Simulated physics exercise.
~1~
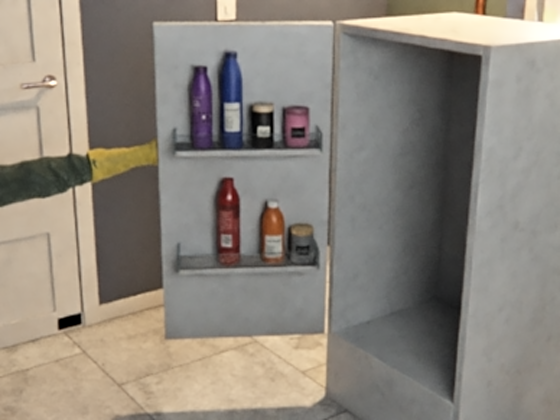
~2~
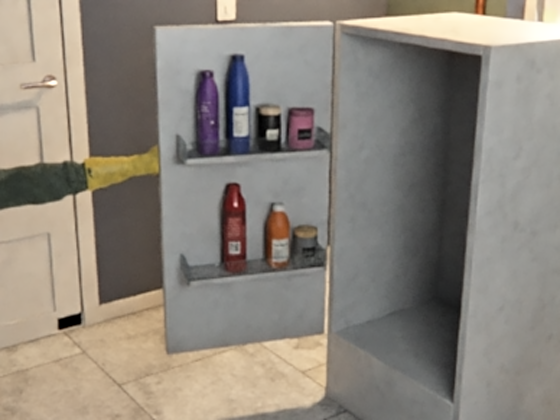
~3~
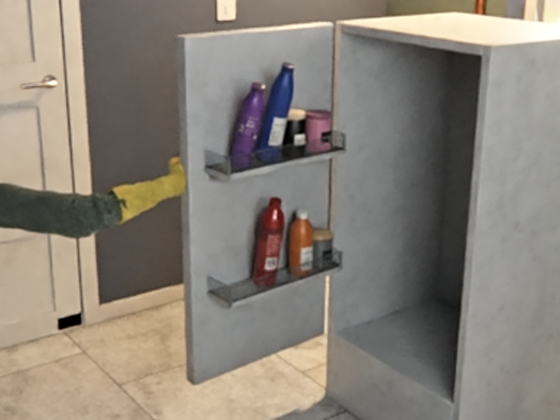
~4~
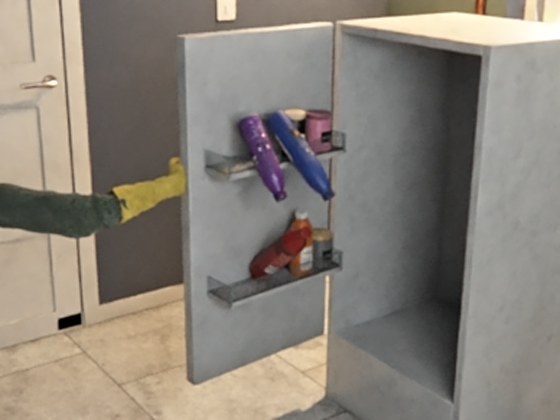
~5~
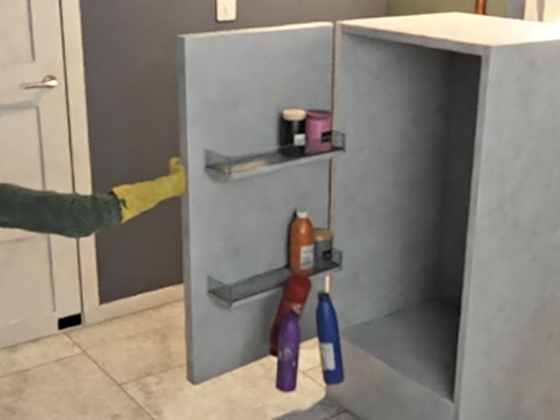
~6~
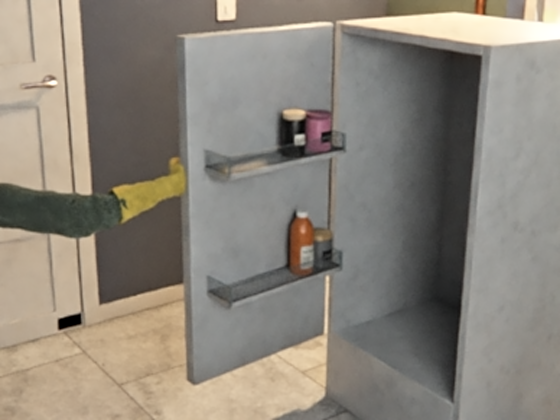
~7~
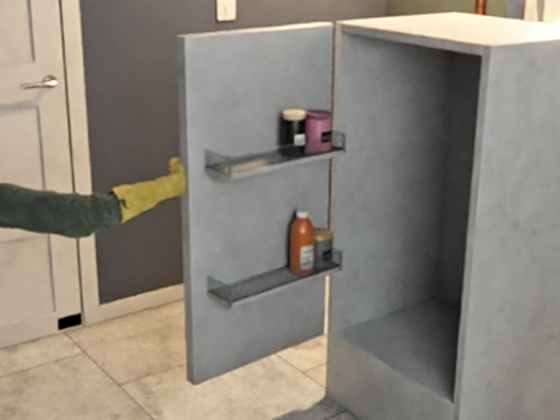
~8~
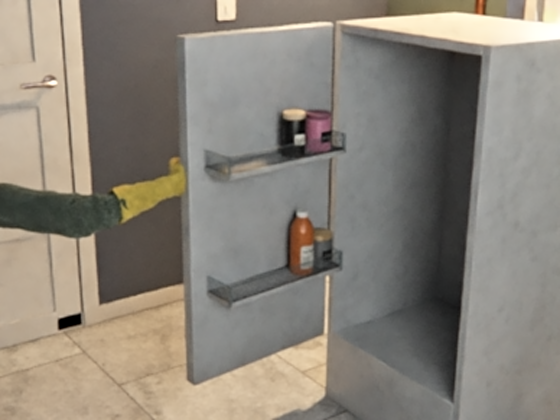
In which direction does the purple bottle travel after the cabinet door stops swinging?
It moves down, tumbling over the rail of the upper rack and falling past the lower one toward the floor.
